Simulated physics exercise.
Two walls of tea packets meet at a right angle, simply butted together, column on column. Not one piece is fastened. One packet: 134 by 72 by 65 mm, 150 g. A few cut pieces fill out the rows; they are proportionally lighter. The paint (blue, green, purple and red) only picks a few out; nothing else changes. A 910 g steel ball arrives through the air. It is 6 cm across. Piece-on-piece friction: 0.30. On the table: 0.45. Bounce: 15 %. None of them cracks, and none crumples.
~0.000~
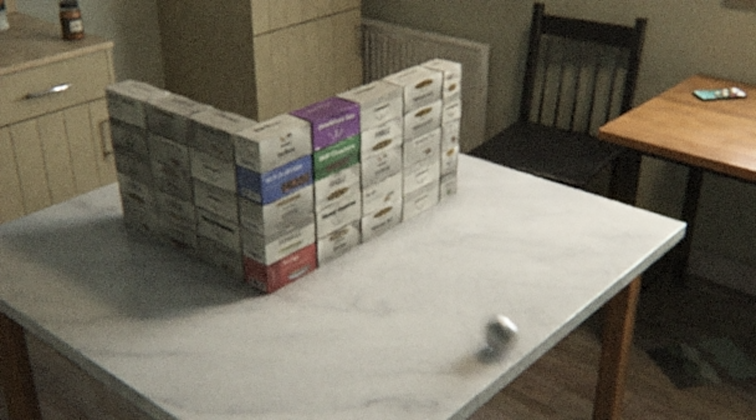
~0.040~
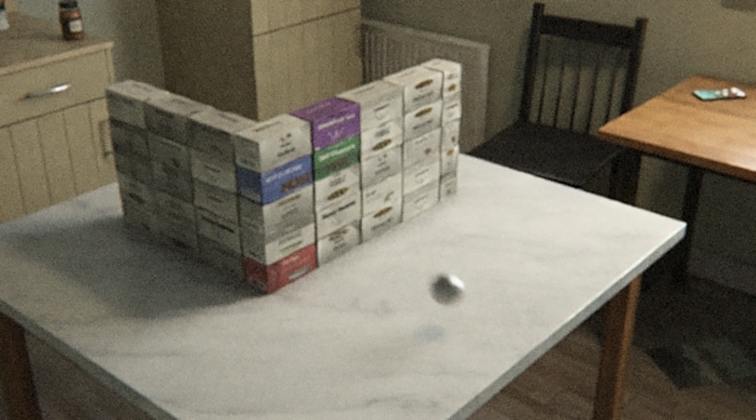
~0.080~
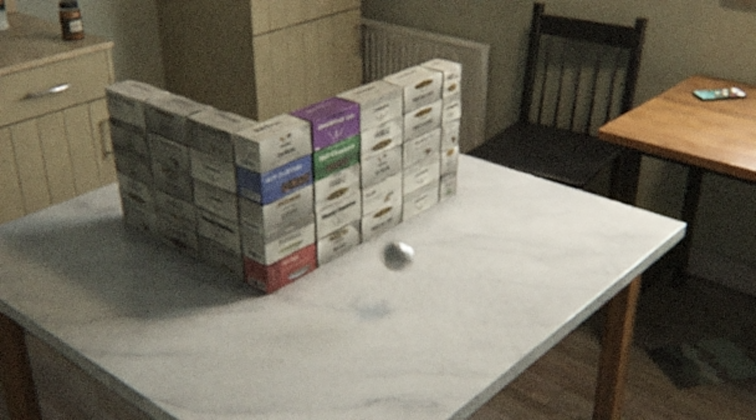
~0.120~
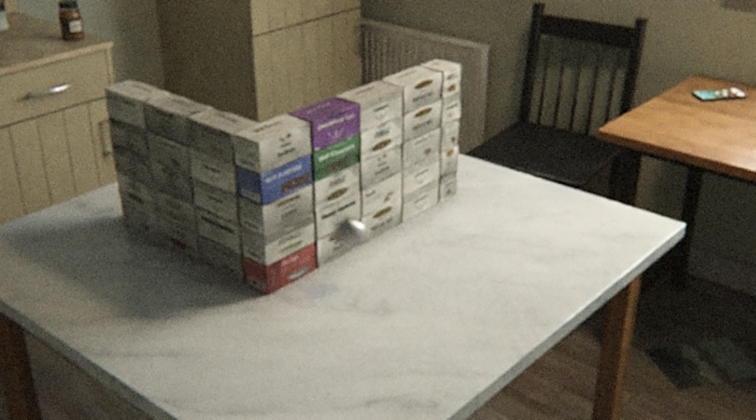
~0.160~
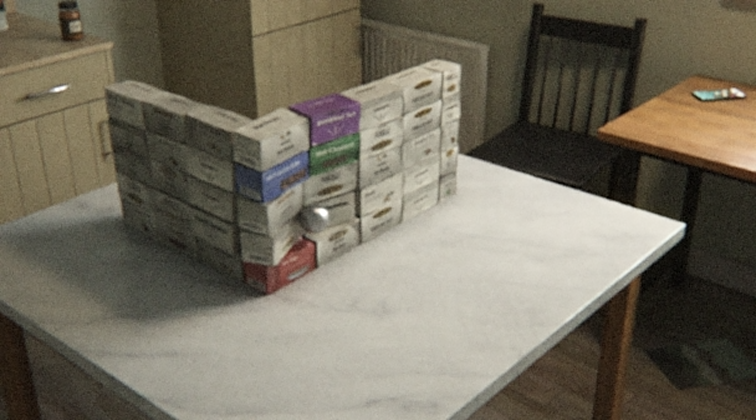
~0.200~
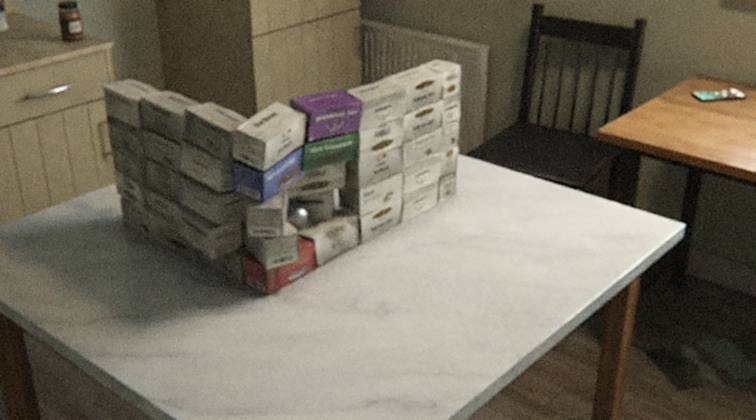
Two joined walls of small boxes shift and tilt as a flying metal ball punches in.
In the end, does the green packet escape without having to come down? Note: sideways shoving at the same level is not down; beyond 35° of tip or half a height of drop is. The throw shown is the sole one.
No.
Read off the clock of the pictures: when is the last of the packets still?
Time: About 1.0 s.
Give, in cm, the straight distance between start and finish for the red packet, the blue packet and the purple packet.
I'd estimate red at 0 cm, blue at 2 cm and purple at 30 cm.
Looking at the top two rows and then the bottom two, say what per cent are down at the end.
That's 20% up top and 20% at the bottom.
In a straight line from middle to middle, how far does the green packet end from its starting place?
About 16 cm from where it started.
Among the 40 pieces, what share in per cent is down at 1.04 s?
20 per cent by then.
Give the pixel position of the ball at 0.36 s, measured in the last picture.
(230, 208) or so.
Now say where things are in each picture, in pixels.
In the first picture (each place is the centre of the face we see best), ball (500, 333) 42 cm from contact, 3.2 m/s; green packet (338, 158); purple packet (337, 127); red packet (293, 268); all as stacked.
The second picture shows ball (446, 289) 30 cm from contact, 3.1 m/s; green packet (338, 158).
The third picture shows ball (396, 256) 18 cm from contact, 3.0 m/s; green packet (338, 158).
The fourth picture shows ball (350, 232) 59 mm from contact, 3.0 m/s; green packet (338, 158).
The fifth picture shows ball (314, 219) after contact, 1.8 m/s; green packet (336, 155) tilted 4°; purple packet (337, 124) tilted 4°; steepest lean 5°, the packet at (286, 145); 12 have shifted.
The sixth picture shows ball (293, 216) after contact, 1.5 m/s; green packet (332, 152) tilted 8°; purple packet (337, 121) tilted 9°; blue packet (284, 174) tilted 9°; steepest lean 13°, the packet at (286, 143); 25 have shifted.
By 0.26 s, ball still moving; 1 of the 40 packets down; green packet tilted 16°; purple packet tilted 17°.
By 0.36 s, ball still moving; 5 of the 40 packets down; green packet tilted 32°, 9 cm lower; purple packet tilted 47°, 8 cm lower.
By 0.58 s, ball still moving; 9 of the 40 packets down; green packet on its side; purple packet on its side.
When it is over (1.4 s), ball rolling away; 9 of the 40 packets down; green packet on its side; purple packet on its side; blue packet moved 24 mm. In pixels of the last frame, middles, green packet near (321, 226), purple packet near (376, 263).
